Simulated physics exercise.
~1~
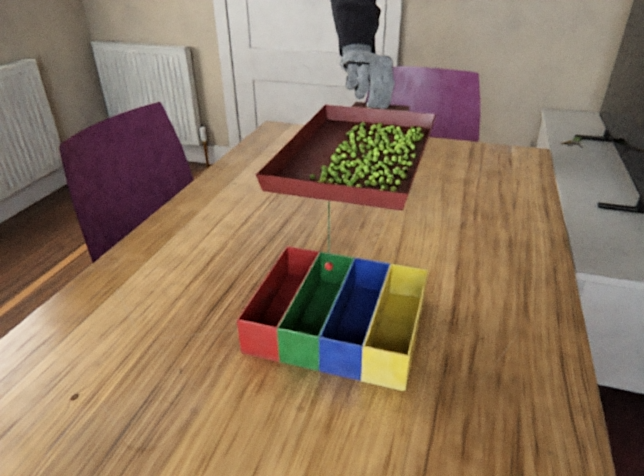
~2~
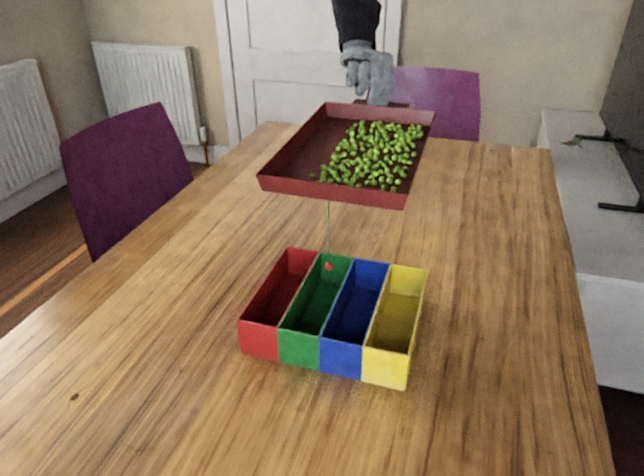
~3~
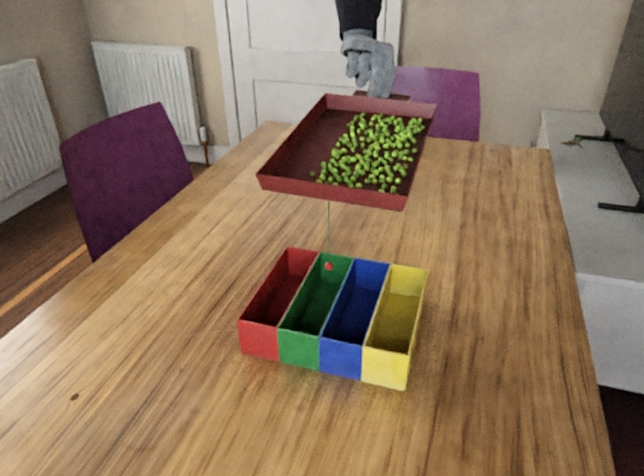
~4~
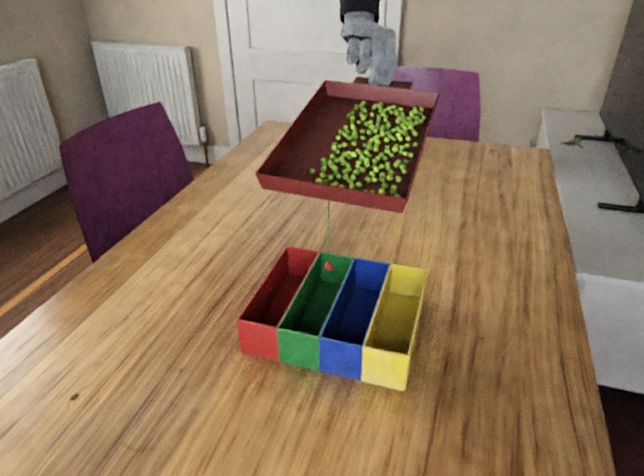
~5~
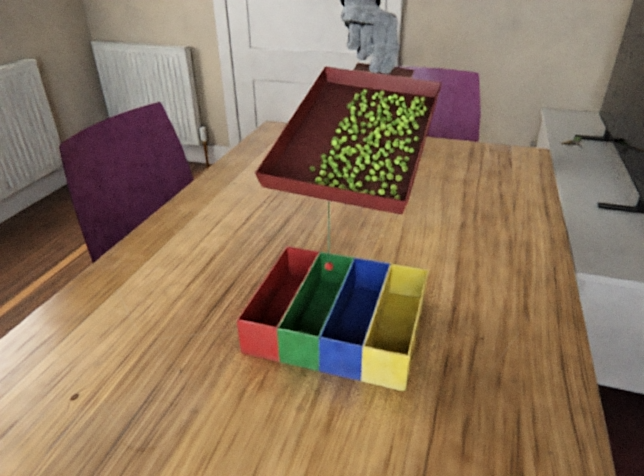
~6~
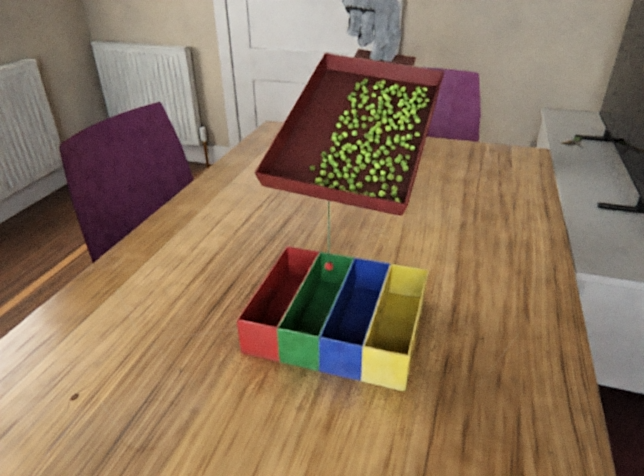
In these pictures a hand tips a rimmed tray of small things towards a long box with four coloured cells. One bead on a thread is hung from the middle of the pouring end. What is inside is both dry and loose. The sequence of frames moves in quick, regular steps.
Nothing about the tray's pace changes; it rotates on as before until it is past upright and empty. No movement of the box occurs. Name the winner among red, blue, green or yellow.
Winner: Yellow.
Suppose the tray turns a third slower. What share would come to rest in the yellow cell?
I'd put it near 60 per cent.
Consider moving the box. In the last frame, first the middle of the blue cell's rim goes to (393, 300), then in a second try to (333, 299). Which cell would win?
In the first case it's blue, in the second it's the yellow cell.
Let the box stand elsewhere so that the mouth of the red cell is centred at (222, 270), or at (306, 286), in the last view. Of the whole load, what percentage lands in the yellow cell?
It comes to roughly 10 per cent in one try and roughly 10 per cent in the next.
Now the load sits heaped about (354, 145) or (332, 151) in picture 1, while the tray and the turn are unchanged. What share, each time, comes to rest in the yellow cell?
It comes to about 50 per cent the first time and about 50 per cent the second.
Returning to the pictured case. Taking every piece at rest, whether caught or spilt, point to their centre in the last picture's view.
I'd put the middle somewhere around (381, 341).
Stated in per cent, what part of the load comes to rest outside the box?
Roughly 0 percent of the load.
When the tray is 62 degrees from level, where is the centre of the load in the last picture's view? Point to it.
Somewhere around pixel (378, 191) in the last picture.
Soon after the last picture, tray tipped steeply; nearly all on the tray; a stray few in the yellow cell; a stray few falling or outside the box.
A little later, tray tipped past a quarter turn; most on the tray; a small part in the yellow cell; a small part in the blue cell; a small part falling or outside the box.
Later still, tray tipped past a quarter turn; about two thirds in the yellow cell; about a third in the blue cell; a small part in the green cell.
At rest, tray tipped past a quarter turn; about two thirds in the yellow cell; about a third in the blue cell; a small part in the green cell; none in the red cell.
